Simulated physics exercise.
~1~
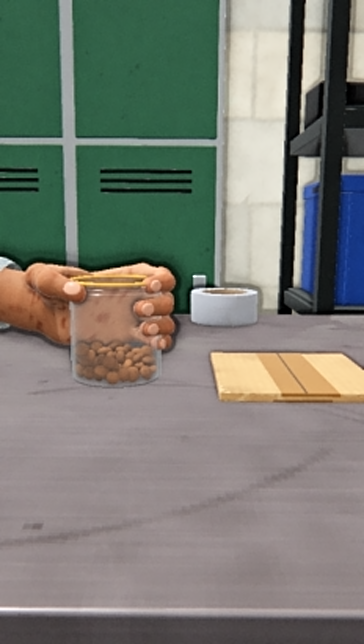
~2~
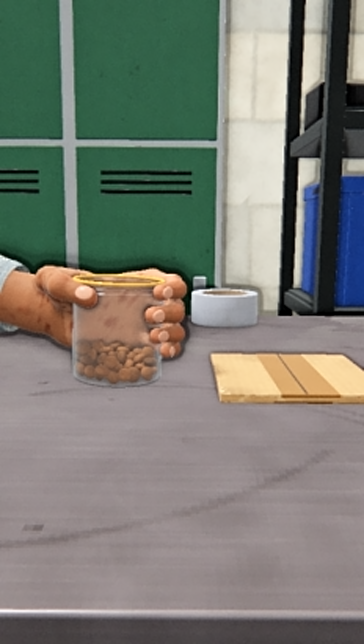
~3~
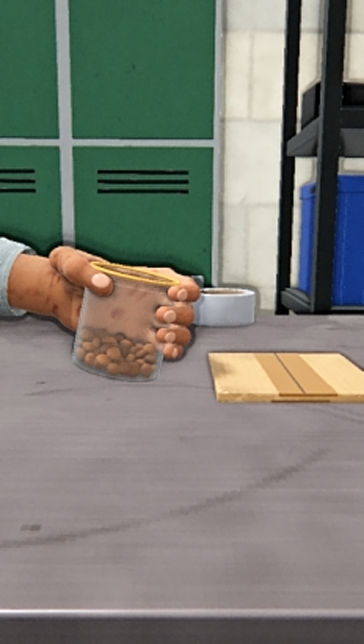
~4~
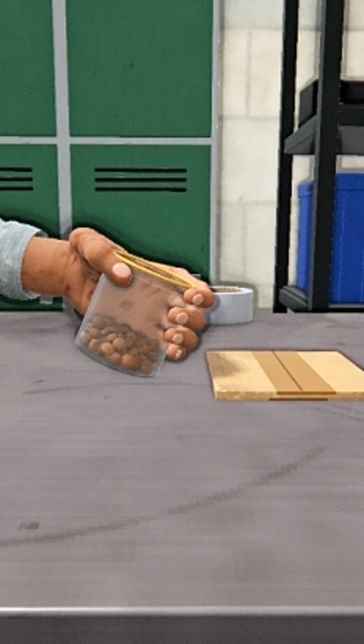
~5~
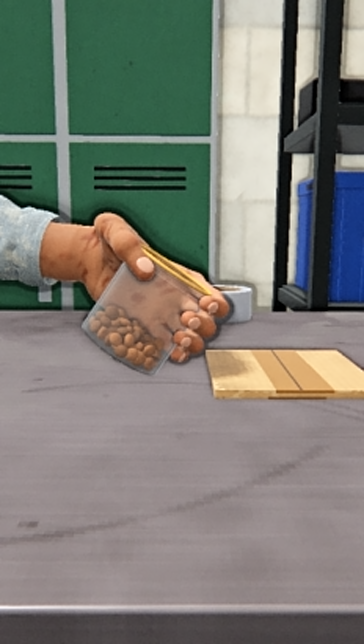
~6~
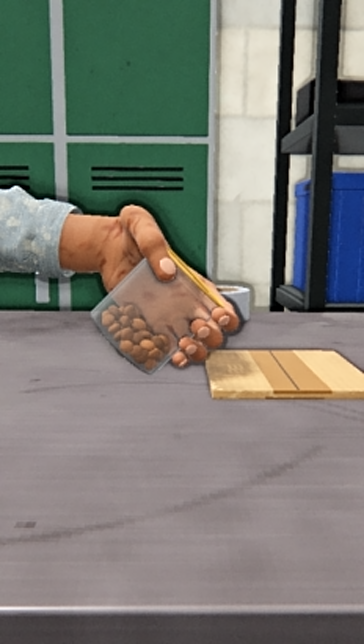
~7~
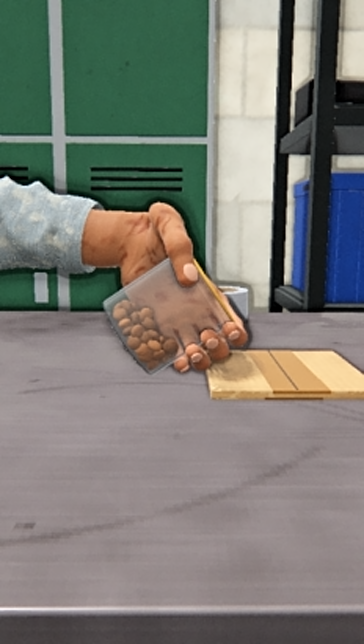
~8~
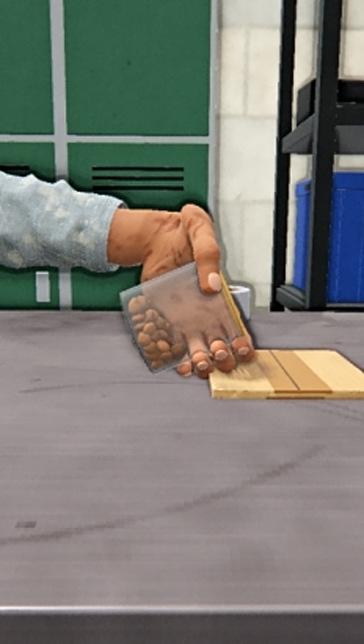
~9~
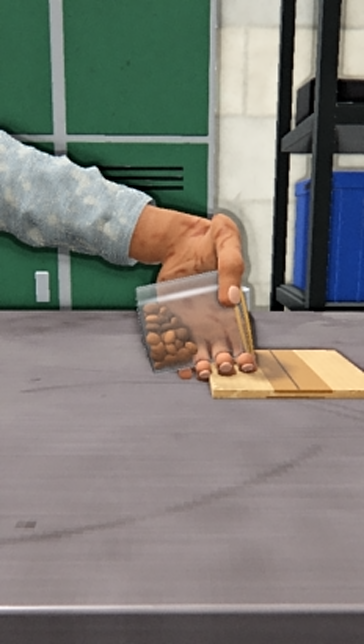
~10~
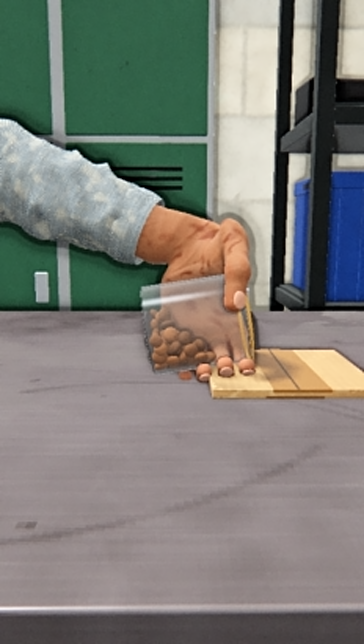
A grey tabletop stands before green lockers, a pale block wall and a black shelf with a blue bin, seen from the front by a slightly swaying camera. A hand in a light blue-grey sleeve holds a clear jar with a yellow rim, partly filled with small brown pieces, at left, near a white roll and a flat tan box. The hand tips the jar rightward while moving it toward the box, and the pieces slide along its side. Finally the jar lies nearly flat on its side against the box, still held, with its contents inside.
